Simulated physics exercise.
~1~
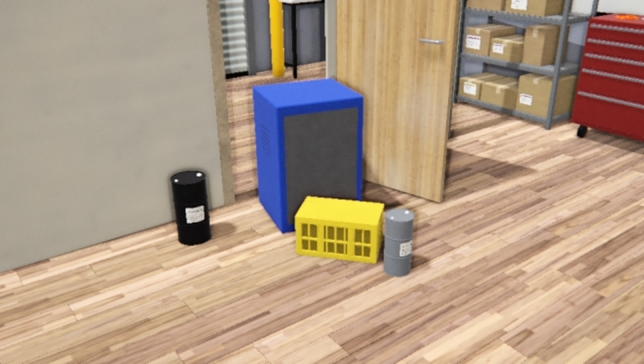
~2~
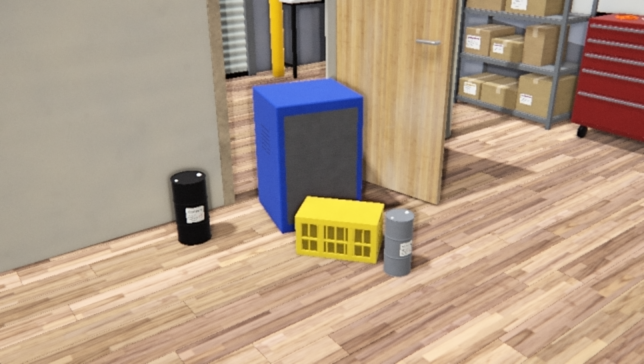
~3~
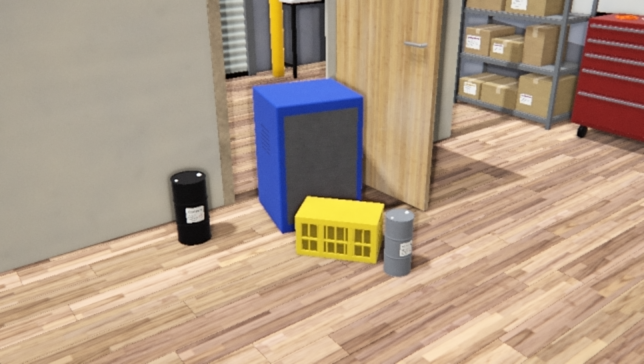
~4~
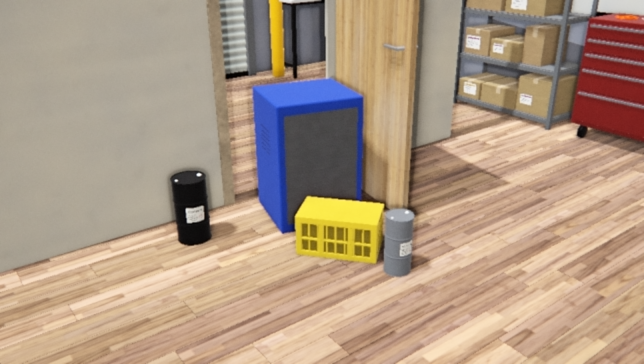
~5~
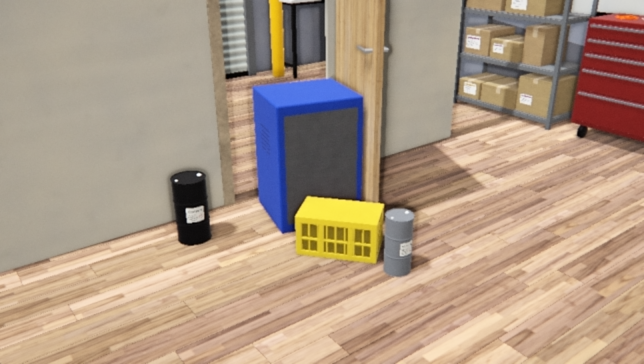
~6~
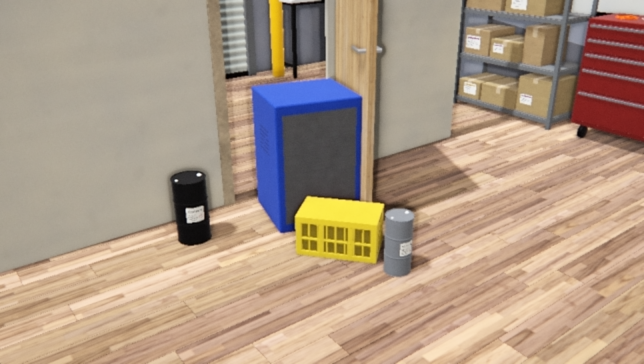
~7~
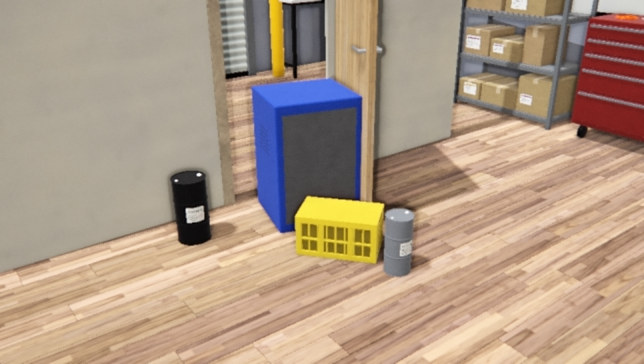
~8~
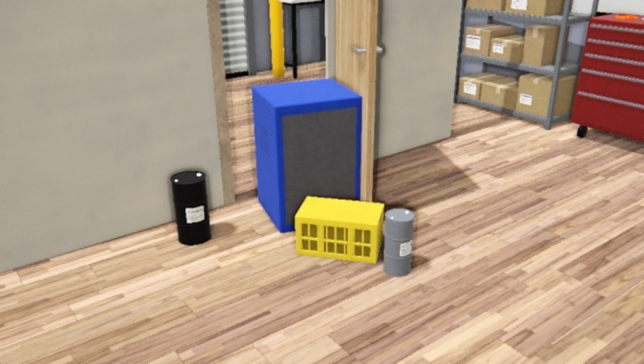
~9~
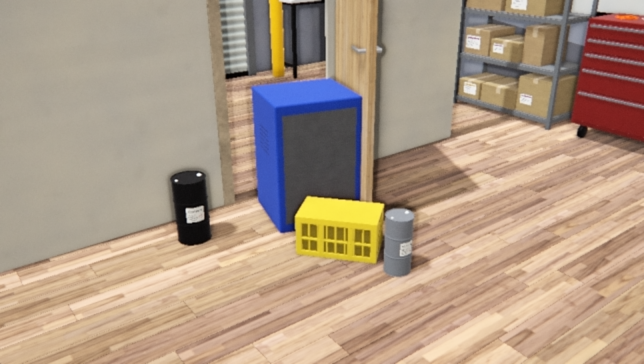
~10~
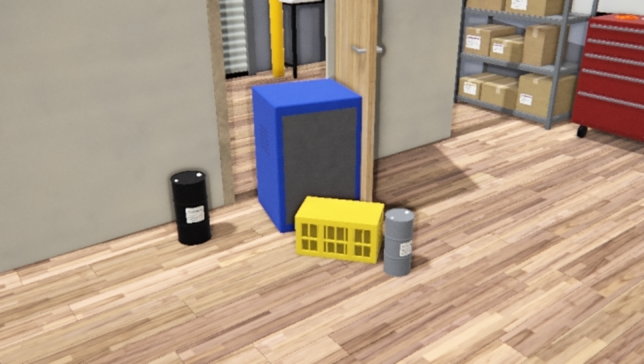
In a storage room, a wooden door swings toward a blue appliance and stops beside it.
